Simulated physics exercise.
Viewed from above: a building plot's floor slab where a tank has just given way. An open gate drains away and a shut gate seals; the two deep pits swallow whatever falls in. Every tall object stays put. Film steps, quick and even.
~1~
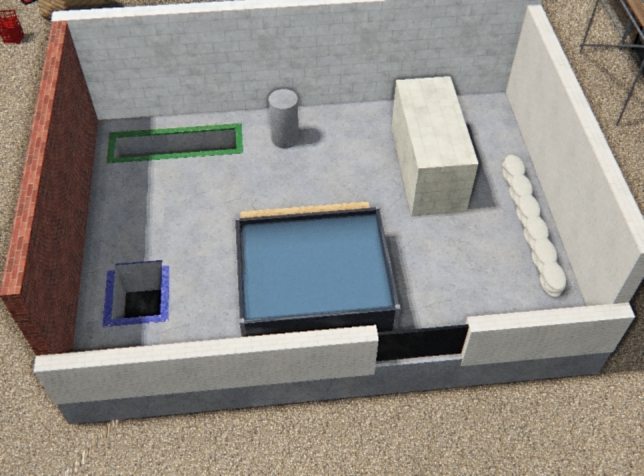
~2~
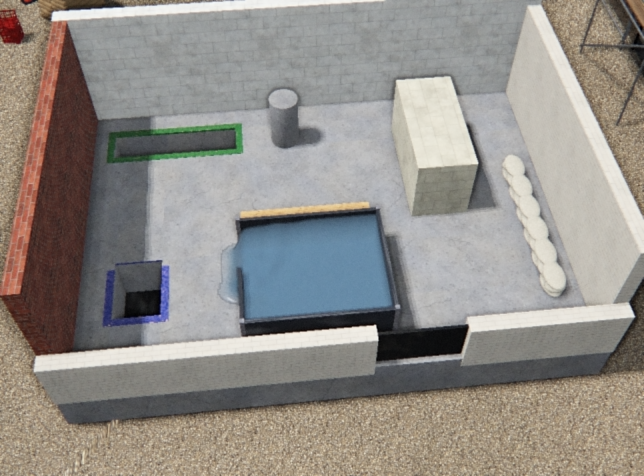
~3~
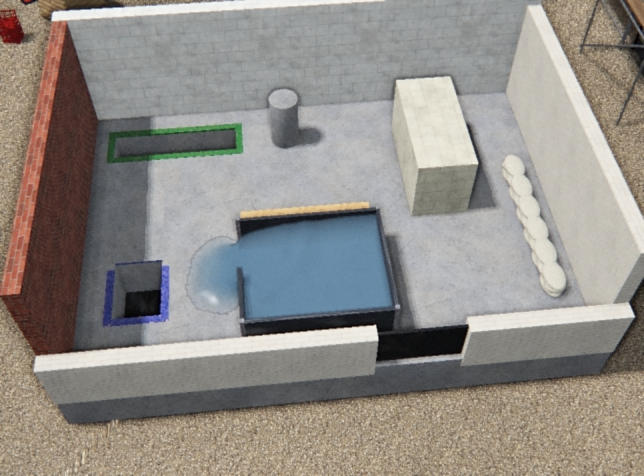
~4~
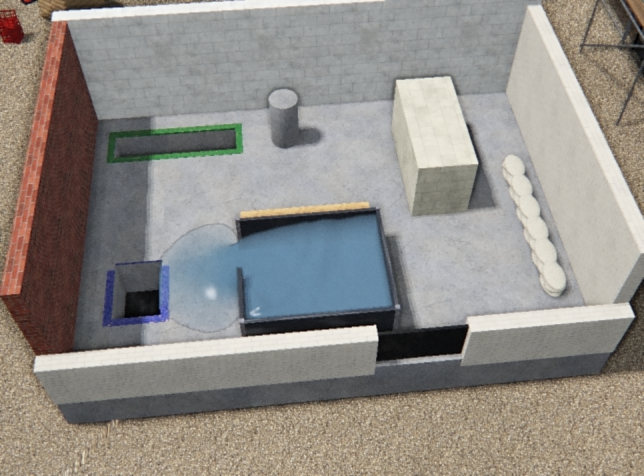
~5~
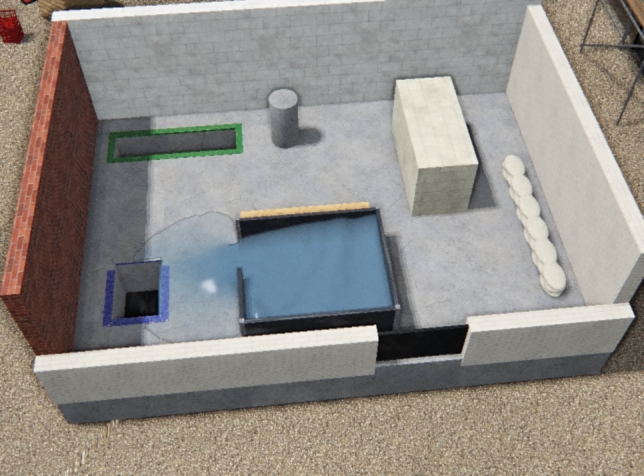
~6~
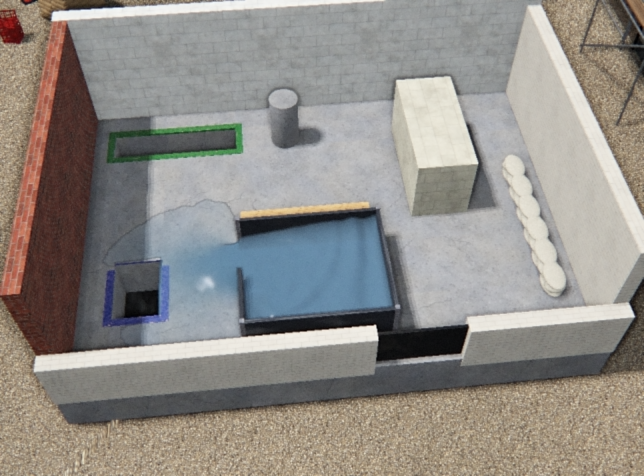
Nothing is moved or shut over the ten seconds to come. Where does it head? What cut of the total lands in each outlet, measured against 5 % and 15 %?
As I see it, the gate will capture a light share below five per cent; the blue pit will capture a heavy share beyond fifteen per cent; the green pit will capture a heavy share beyond fifteen per cent.
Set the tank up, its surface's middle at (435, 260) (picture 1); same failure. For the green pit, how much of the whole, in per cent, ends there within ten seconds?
Green: About 10 %.
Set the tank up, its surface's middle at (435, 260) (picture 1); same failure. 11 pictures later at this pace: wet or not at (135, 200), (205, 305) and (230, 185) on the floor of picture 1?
Okay, first one got wet, second one got wet, last one got wet.
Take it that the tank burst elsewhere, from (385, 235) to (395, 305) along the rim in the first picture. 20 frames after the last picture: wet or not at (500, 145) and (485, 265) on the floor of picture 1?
Submerged, then submerged.
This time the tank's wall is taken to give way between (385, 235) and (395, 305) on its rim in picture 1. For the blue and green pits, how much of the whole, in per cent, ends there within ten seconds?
The blue pit takes 4 per cent and the green pit 6 per cent.
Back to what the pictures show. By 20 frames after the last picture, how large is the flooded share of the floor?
Around 30 percent.
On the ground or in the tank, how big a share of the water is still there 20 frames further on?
Close to 68 in a hundred.
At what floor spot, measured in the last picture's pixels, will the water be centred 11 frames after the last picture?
Point: (266, 278).
A moment on, water covers 20 % of the floor; the gate 0 %, the blue pit 9 %, the green pit 0 %.
Next, water covers 25 % of the floor; the gate 0 %, the blue pit 17 %, the green pit 1 %.
Then, water covers 30 % of the floor; the gate 0 %, the blue pit 27 %, the green pit 6 %.
Later, water covers 30 % of the floor; the gate 0 %, the blue pit 40 %, the green pit 13 %.
In the end, water covers 30 % of the floor; the gate 0 %, the blue pit 50 %, the green pit 18 %.
